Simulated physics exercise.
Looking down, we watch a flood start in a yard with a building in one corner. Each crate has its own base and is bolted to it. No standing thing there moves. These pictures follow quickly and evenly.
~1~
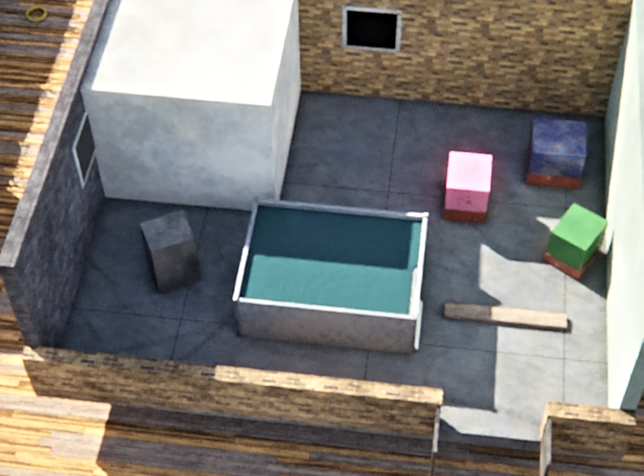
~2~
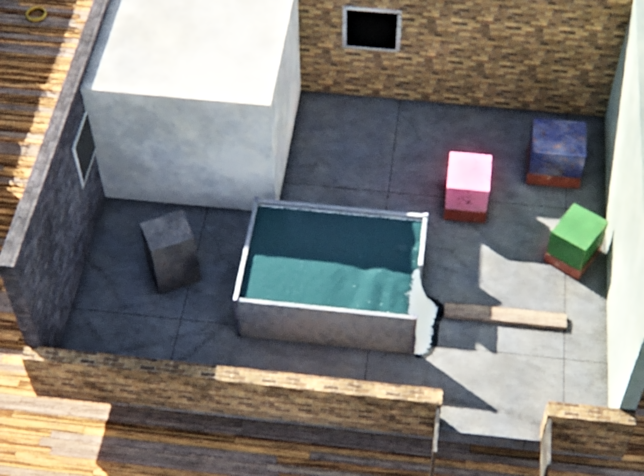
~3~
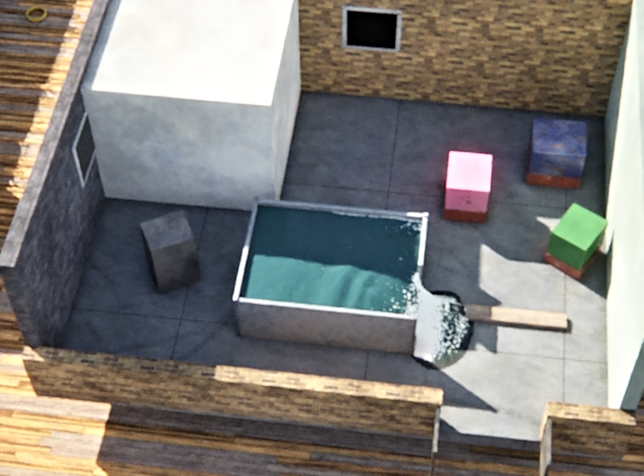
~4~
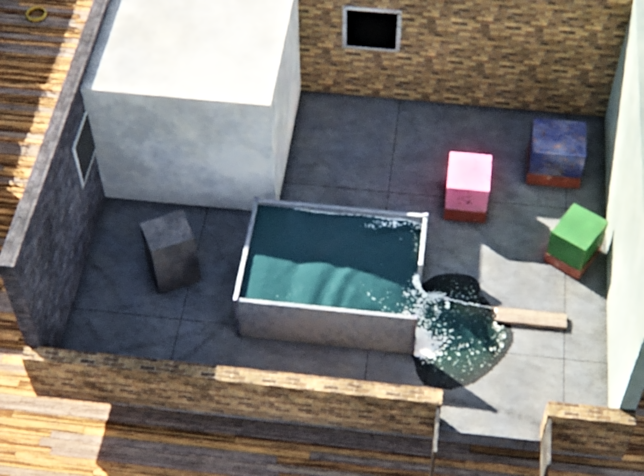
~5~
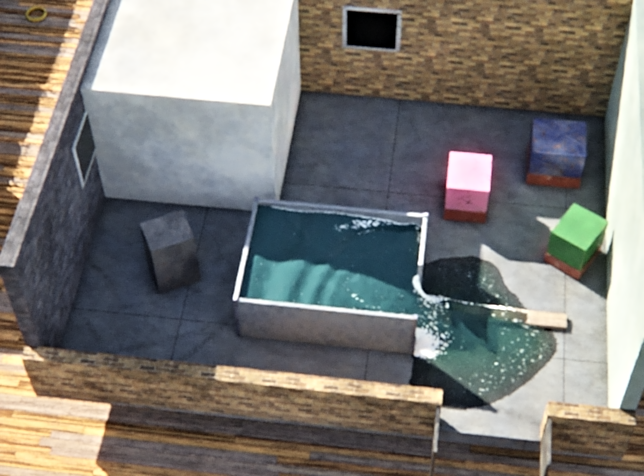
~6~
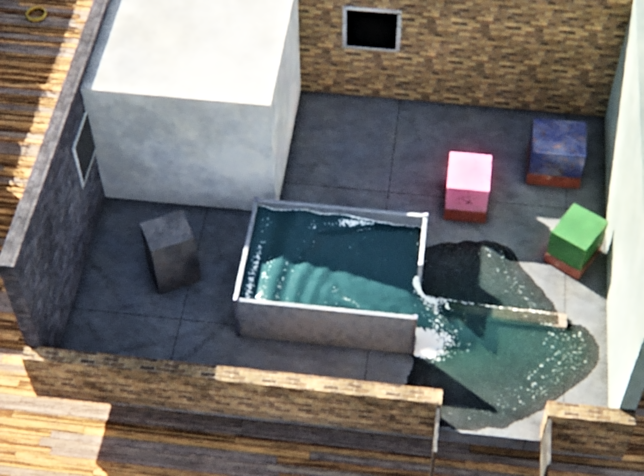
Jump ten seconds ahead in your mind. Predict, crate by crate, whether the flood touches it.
My prediction: The green crate is touched; the pink crate remains untouched; the blue crate remains untouched.
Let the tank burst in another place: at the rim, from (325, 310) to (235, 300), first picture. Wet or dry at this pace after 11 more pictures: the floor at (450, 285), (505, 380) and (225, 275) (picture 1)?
In order: Spared, swamped, spared.
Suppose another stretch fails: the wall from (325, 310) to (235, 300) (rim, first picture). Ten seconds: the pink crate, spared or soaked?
Note: Pink crate is never reached.
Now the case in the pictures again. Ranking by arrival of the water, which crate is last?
Easy - the blue crate.
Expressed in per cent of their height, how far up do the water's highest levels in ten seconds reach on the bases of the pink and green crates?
Some 70 and 190 % respectively.
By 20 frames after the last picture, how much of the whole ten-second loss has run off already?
My figure is about 30 in a hundred.
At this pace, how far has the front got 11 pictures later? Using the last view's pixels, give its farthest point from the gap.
Best guess: Near (597, 183).
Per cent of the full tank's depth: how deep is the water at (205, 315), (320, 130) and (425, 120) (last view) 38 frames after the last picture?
My figures are about 0, 2 and 4 percent.
A moment on, water covers 25 % of the floor; the green crate water round its plinth, the pink crate water round its plinth, the blue crate not reached.
Next, water covers 30 % of the floor; the green crate water round its plinth, the pink crate water round its plinth, the blue crate water round its plinth.
Then, water covers 30 % of the floor; the green crate water round its plinth, the pink crate water round its plinth, the blue crate water round its plinth.
Later, water covers 65 % of the floor; the green crate water round its plinth, the pink crate water round its plinth, the blue crate water round its plinth.
In the end, water covers 85 % of the floor; the green crate was topped, the pink crate stayed above the water, the blue crate stayed above the water.
